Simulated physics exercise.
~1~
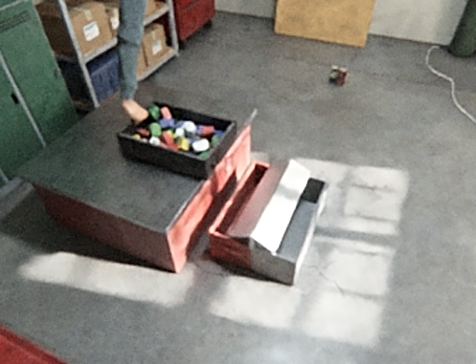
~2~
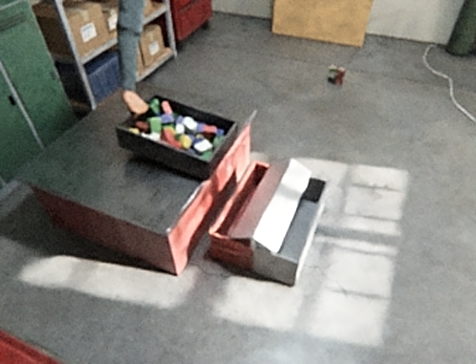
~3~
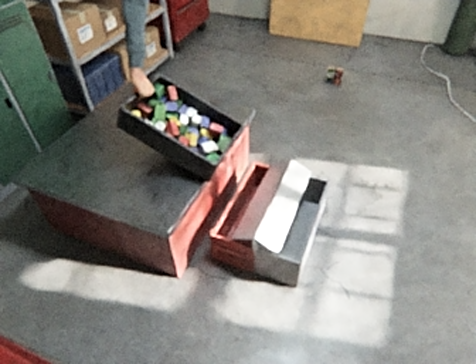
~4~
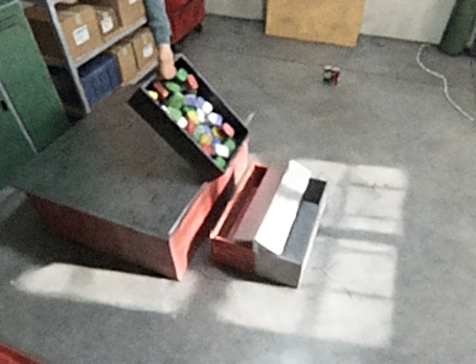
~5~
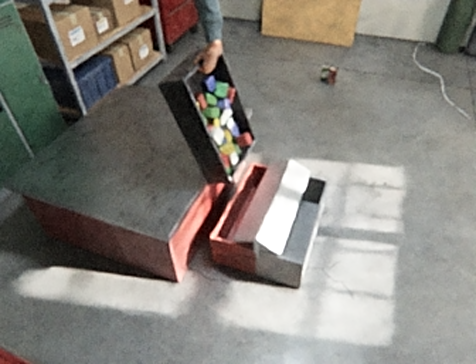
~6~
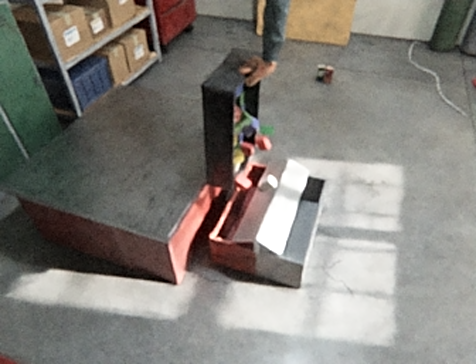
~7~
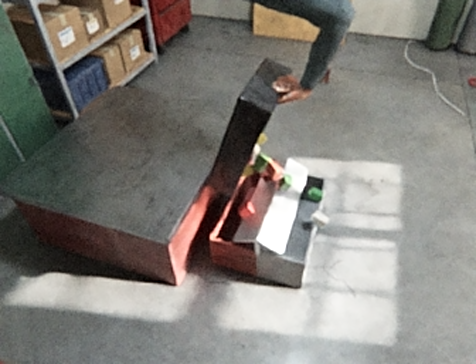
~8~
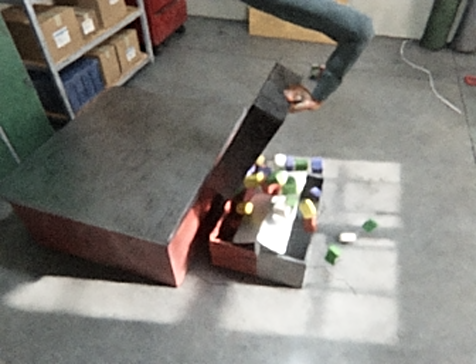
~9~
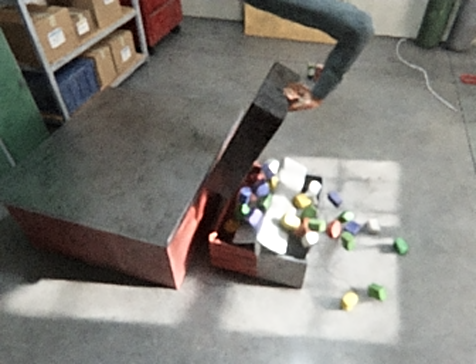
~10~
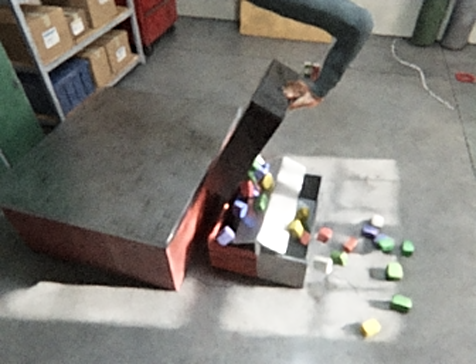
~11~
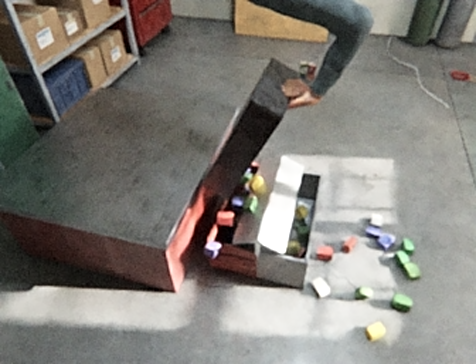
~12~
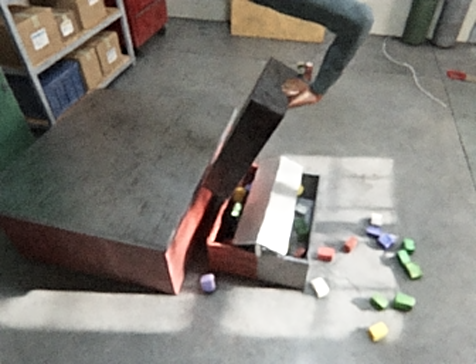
Black crate of colourful toy bricks being tipped by a hand off a bench, spilling into red and grey totes and across floor.
